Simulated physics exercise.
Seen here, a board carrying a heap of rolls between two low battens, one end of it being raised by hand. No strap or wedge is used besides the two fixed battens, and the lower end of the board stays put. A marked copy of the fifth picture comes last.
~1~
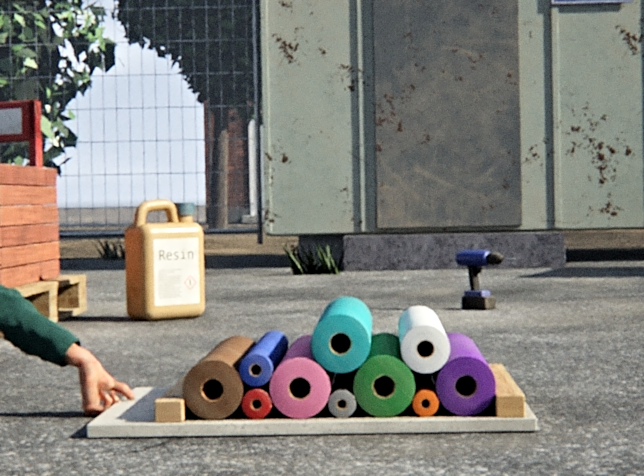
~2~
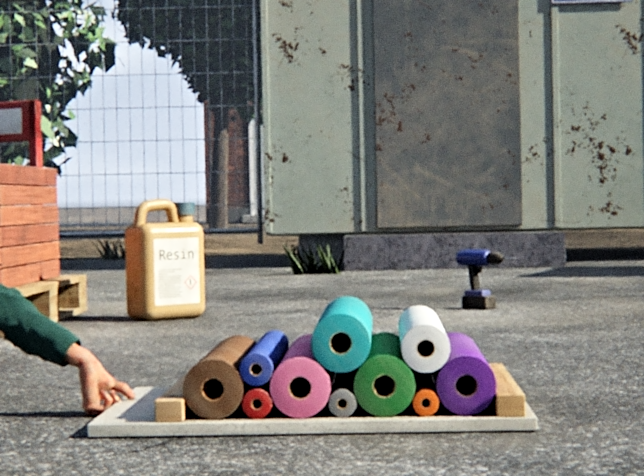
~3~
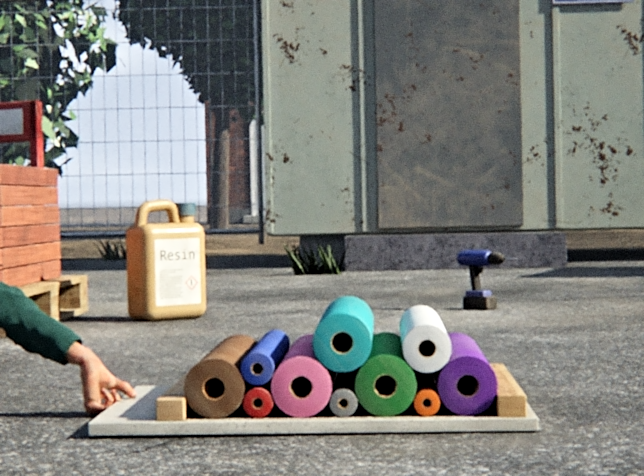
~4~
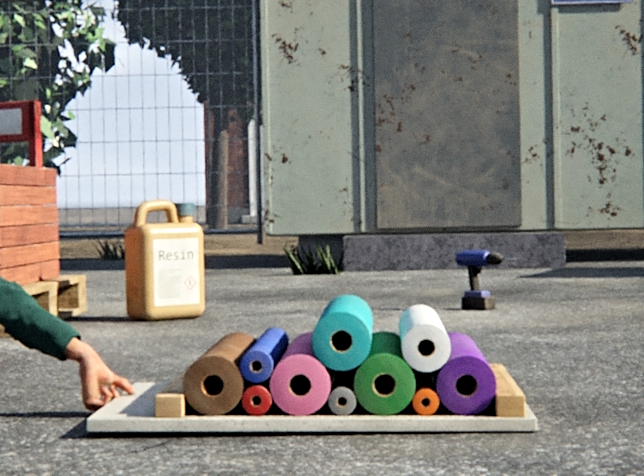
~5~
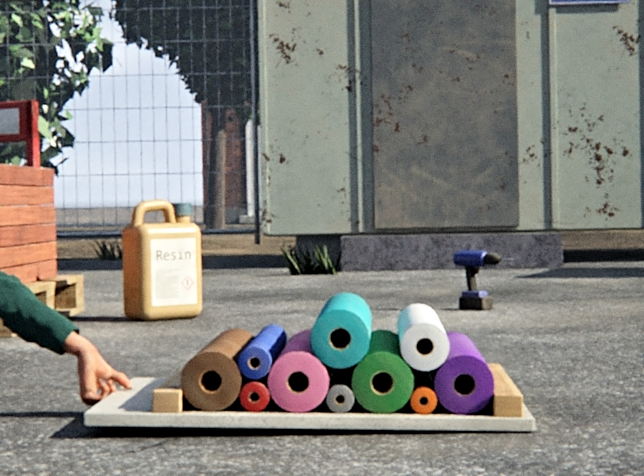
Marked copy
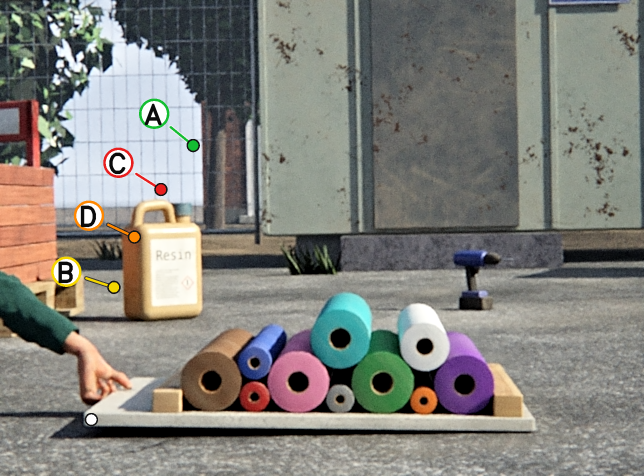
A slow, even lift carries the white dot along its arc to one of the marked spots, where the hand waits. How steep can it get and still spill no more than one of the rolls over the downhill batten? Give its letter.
The answer is mark A.
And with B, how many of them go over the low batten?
The count is none.
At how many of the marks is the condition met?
Four of them.
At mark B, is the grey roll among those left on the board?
The grey roll: Yes.
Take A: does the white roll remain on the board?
Yes, with A.
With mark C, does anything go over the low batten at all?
No.
On the copy, A at (193, 145); B at (114, 287); C at (161, 190); D at (134, 237); the white dot at (91, 419).
On A. First, board at 21°.
Then, board at 40°.
Finally, board at 40°, none over the low batten.
By contrast, B none over the low batten; C none over the low batten; D none over the low batten.
